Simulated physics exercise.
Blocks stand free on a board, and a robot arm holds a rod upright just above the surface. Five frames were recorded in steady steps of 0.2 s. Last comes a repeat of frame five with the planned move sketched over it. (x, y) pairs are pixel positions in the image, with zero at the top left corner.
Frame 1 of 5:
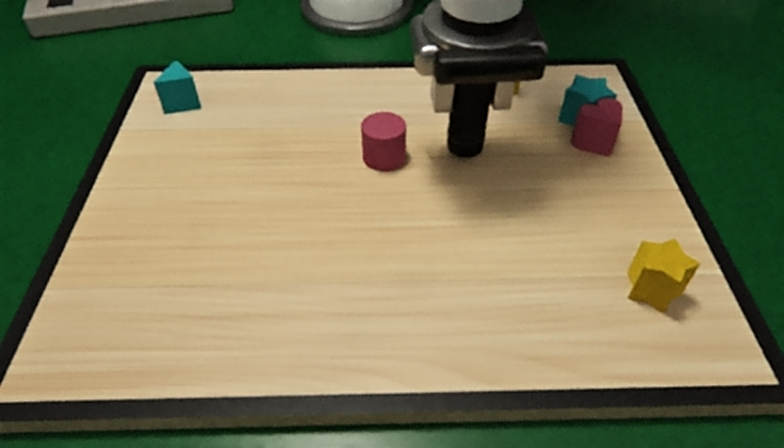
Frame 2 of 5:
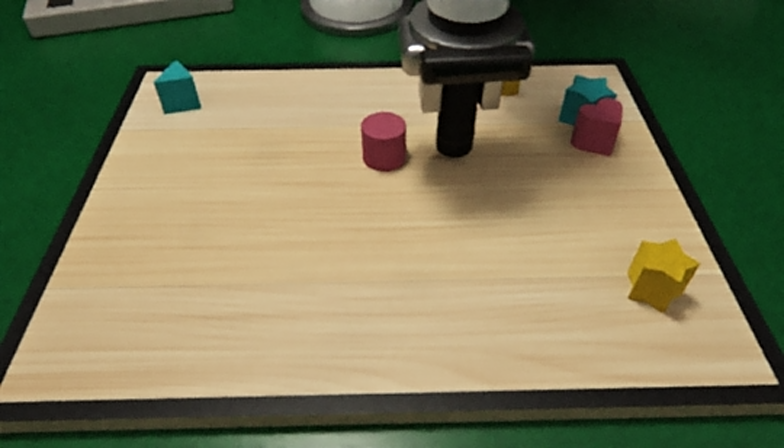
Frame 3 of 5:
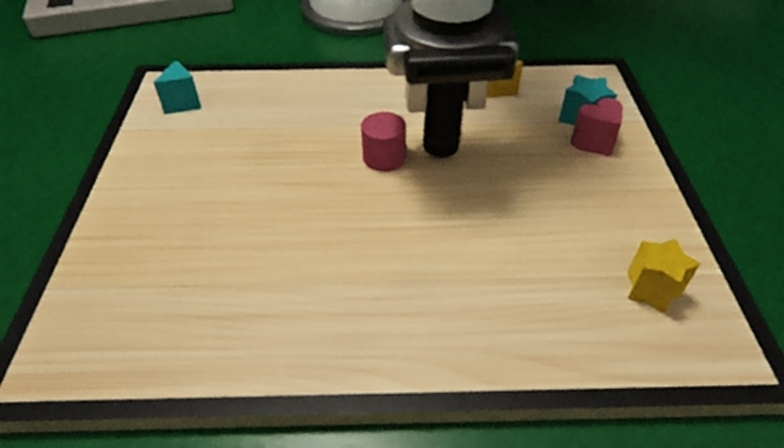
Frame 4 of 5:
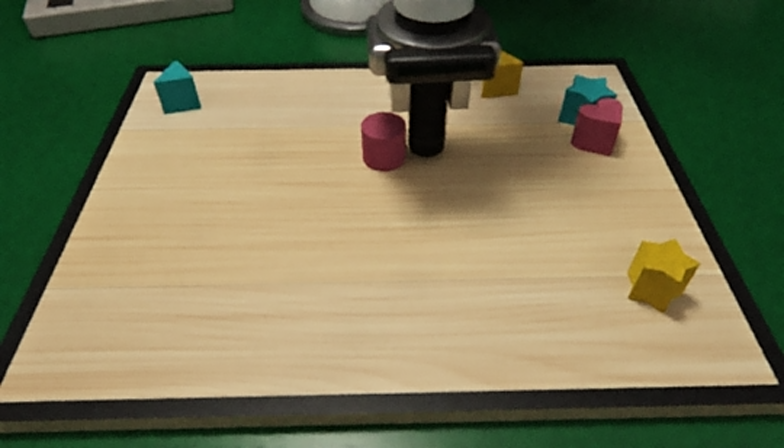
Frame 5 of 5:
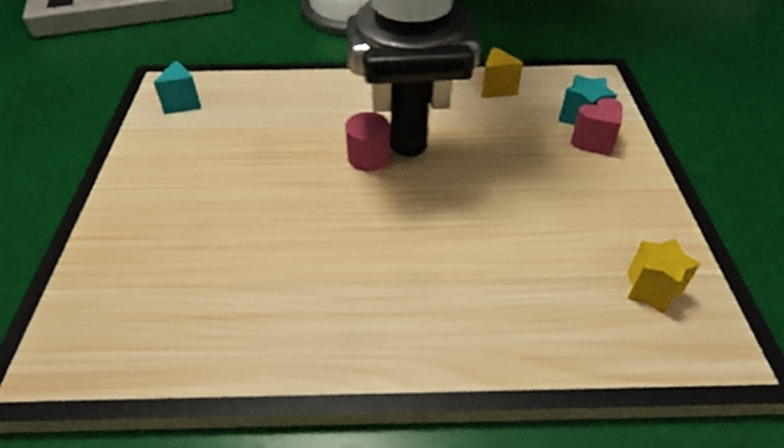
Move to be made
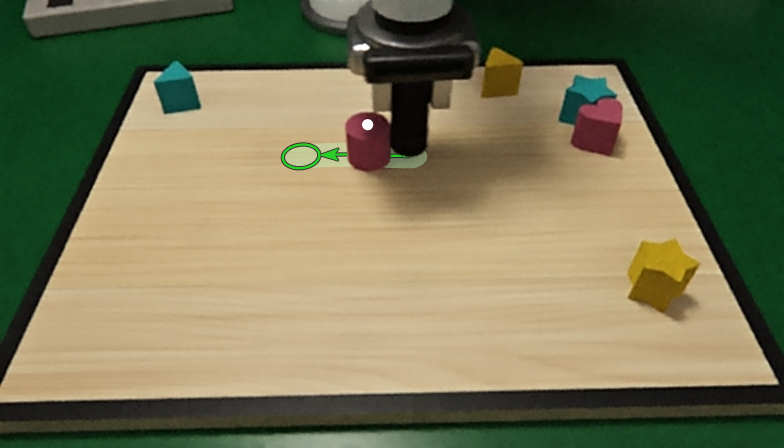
In this clip, a robot arm holding a dark rod upright moves left across a wooden board scattered with colourful blocks, uncovering a yellow block behind it, then pushes the pink disc a short way to the left.
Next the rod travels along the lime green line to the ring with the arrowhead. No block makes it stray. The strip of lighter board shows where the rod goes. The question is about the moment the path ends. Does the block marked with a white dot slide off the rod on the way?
No, I don't think so.
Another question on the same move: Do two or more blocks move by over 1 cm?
The answer is no.
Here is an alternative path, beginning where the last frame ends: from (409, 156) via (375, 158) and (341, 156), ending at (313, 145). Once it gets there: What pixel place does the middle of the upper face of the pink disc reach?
For the centre of its top, I'd go with (269, 123).
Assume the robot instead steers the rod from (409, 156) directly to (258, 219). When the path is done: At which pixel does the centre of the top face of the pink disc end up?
Somewhere near (314, 129).
The line goes from (409, 156) through (355, 155) to (301, 156); the dot is on the pink disc.
The first path, step by step. One third of the way, rod at (372, 145); pink disc at (329, 125).
Two thirds of the way, rod at (336, 144); pink disc at (292, 127).
At the end, rod at (300, 146); pink disc at (254, 131).
